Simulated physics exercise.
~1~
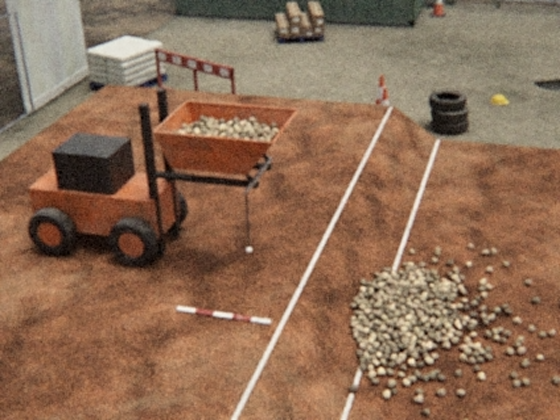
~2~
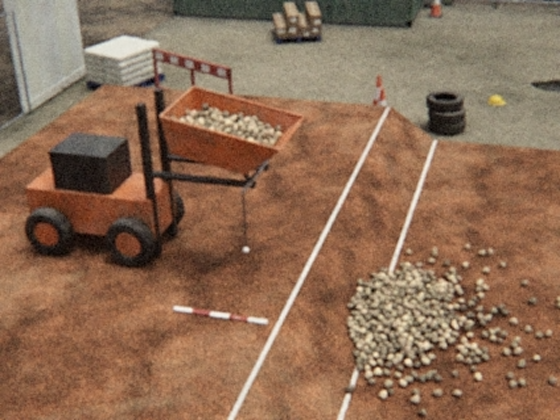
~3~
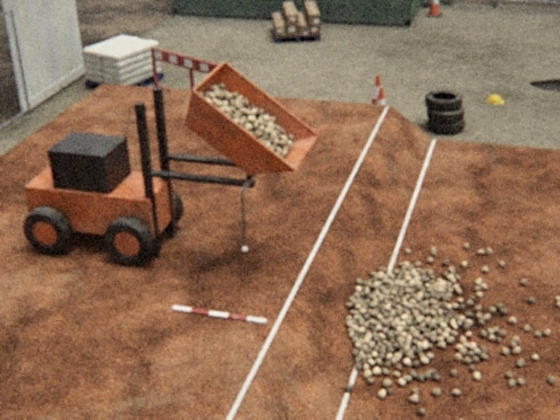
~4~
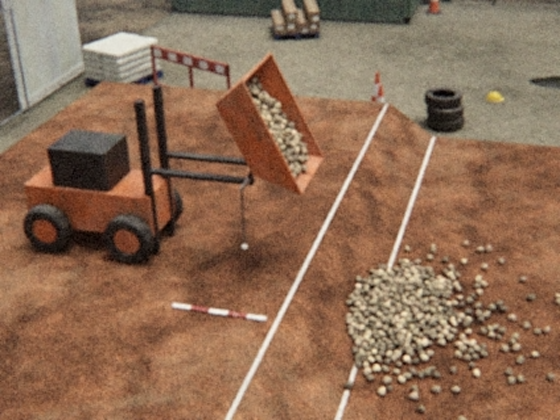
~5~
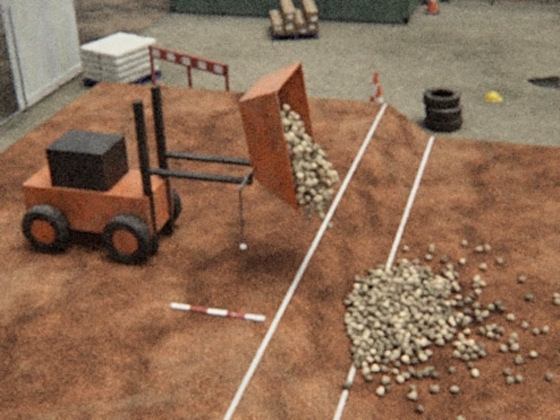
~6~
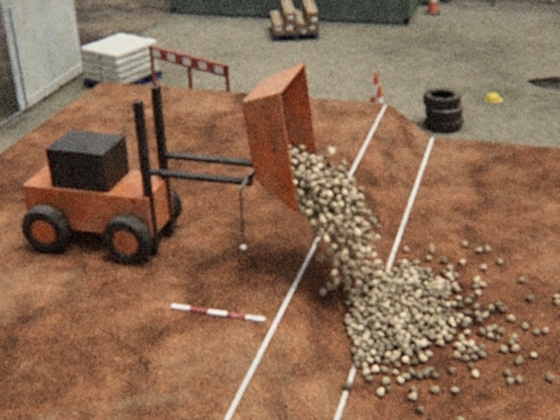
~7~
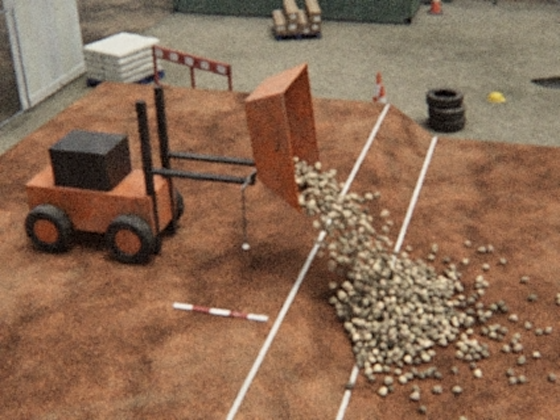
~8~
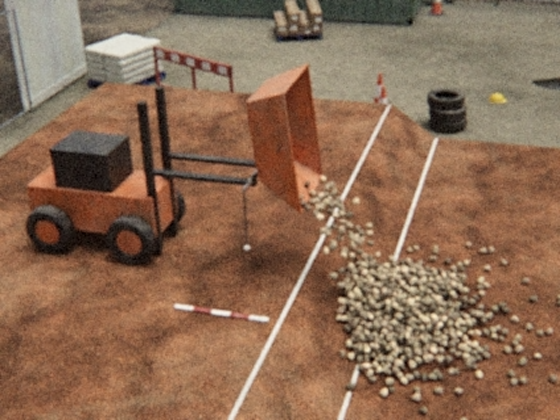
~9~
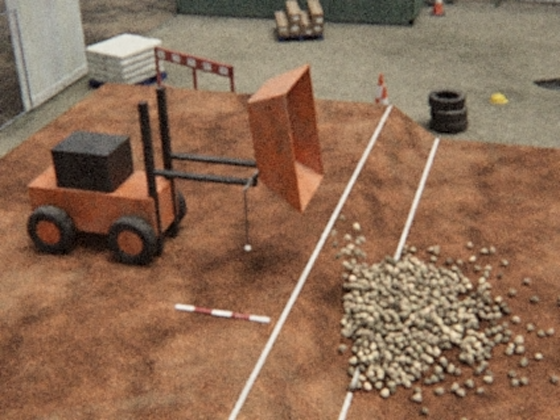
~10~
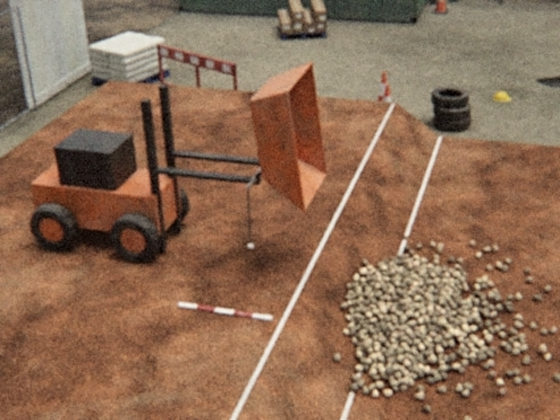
An orange skip full of pale stones, held out on the forks of a small truck, tipped steeply to the right until the stones poured down the reddish bank onto an earlier heap, leaving the skip empty and still tilted above a bigger pile.
